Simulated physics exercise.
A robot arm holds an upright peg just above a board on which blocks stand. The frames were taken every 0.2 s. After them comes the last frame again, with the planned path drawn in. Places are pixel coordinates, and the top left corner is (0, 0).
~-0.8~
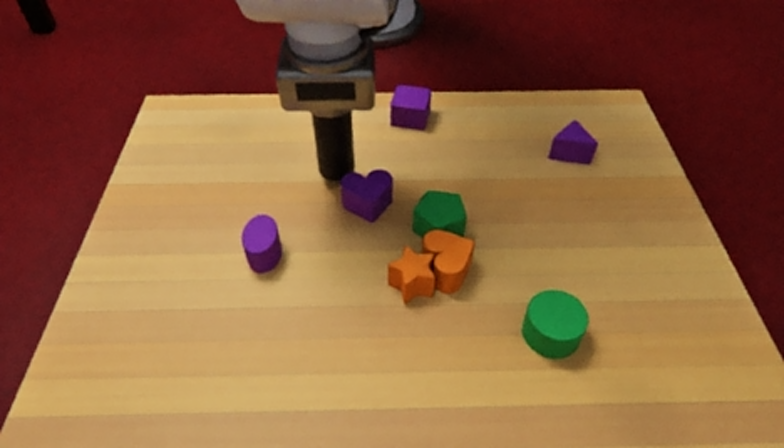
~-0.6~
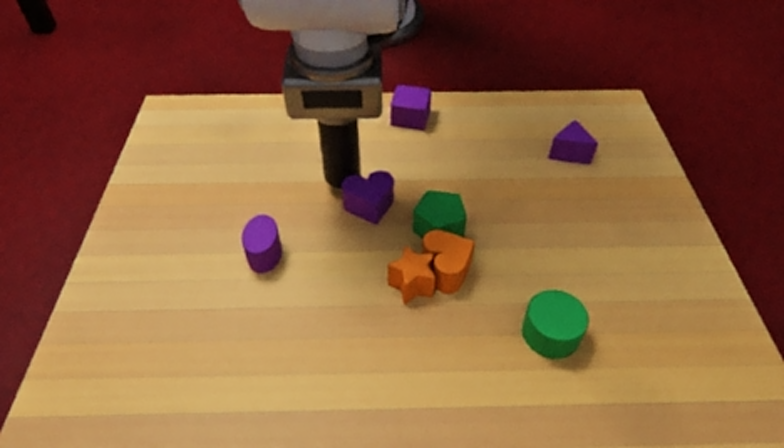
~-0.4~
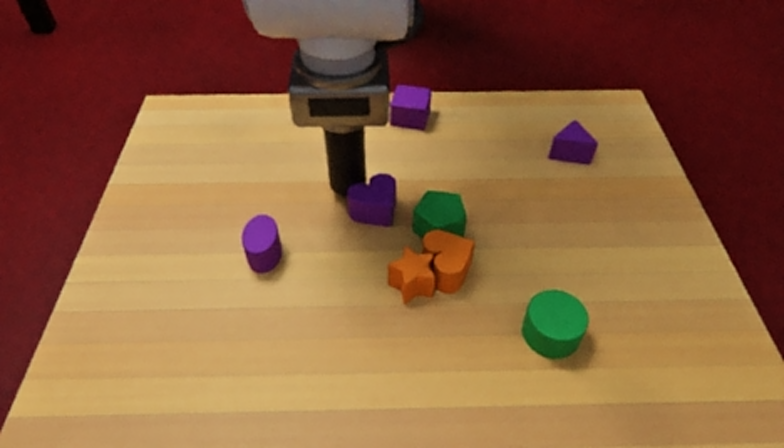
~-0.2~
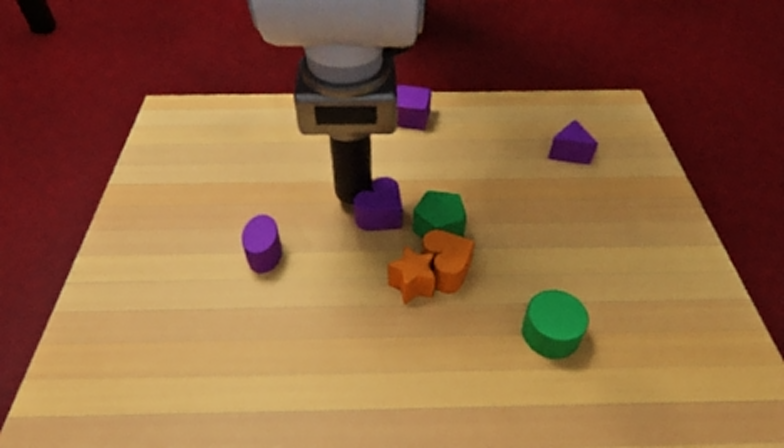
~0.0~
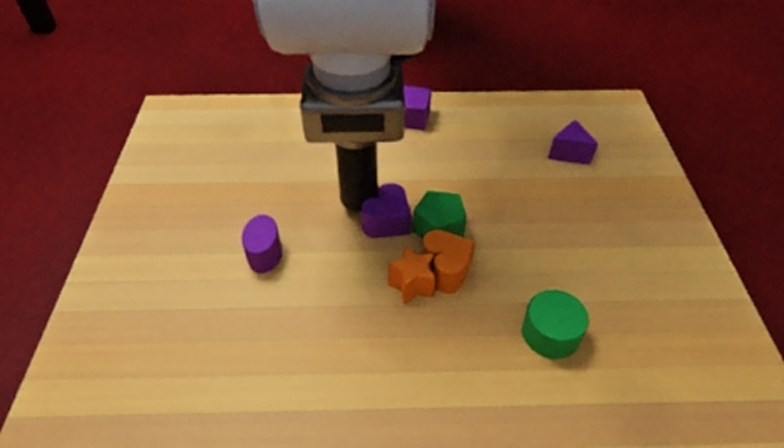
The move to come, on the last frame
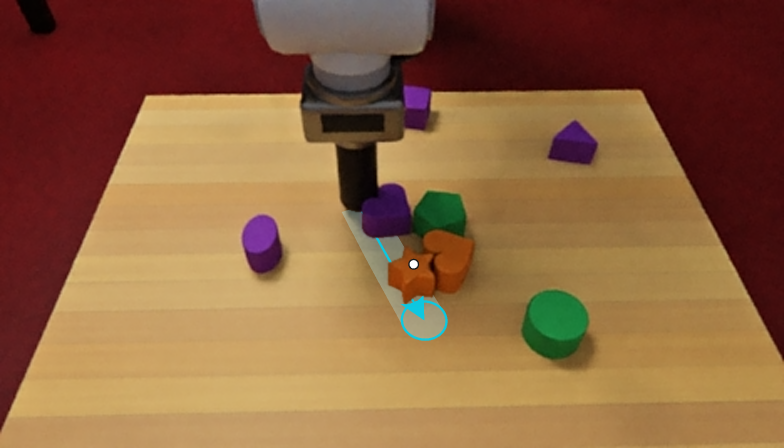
On a wooden board, a robot arm lowered its dark peg against the purple heart-shaped block and nudged it slightly right and toward the viewer, close to the green pentagon, while the other blocks stayed still.
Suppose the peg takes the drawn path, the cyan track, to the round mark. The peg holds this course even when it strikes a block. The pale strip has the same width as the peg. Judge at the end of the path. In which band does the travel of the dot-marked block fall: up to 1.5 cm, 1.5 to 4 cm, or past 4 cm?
It is going to finish beyond 4 cm from where it is now.
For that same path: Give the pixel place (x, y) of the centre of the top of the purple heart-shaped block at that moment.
Expect it around (435, 241).
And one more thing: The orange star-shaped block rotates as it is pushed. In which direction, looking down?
Its spin: Clockwise.
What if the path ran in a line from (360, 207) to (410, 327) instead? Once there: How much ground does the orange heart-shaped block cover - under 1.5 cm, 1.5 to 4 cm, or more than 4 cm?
Travels 1.5 to 4 cm.
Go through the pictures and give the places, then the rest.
The first picture shows tip of the peg (337, 170), middles of tops, purple heart-shaped block (367, 183), orange star-shaped block (414, 264), green pentagon (441, 207), orange heart-shaped block (449, 249).
The second picture shows peg (343, 177), purple heart-shaped block (369, 185).
The third picture shows peg (348, 185), purple heart-shaped block (375, 190).
The fourth picture shows peg (354, 192), purple heart-shaped block (380, 195).
The fifth picture shows peg (359, 199), purple heart-shaped block (388, 201), orange star-shaped block (414, 264), green pentagon (441, 207), orange heart-shaped block (449, 249).
The line goes in a line from (360, 207) to (424, 320); the dot is on the orange star-shaped block.
What follows on the original path. One third of the way, peg (379, 234); purple heart-shaped block (415, 230), turned 20° anticlockwise; orange star-shaped block (417, 269); green pentagon (454, 209), turned 35° anticlockwise; orange heart-shaped block (461, 257).
Two thirds of the way, peg (400, 271); purple heart-shaped block (434, 241), turned 65° anticlockwise; orange star-shaped block (432, 280), turned 70° clockwise; green pentagon (458, 209), turned 50° anticlockwise; orange heart-shaped block (475, 262), turned 30° clockwise.
At the end, peg (425, 313); purple heart-shaped block (435, 241), turned 65° anticlockwise; orange star-shaped block (467, 304), turned 40° clockwise; green pentagon (458, 209), turned 50° anticlockwise; orange heart-shaped block (486, 266).
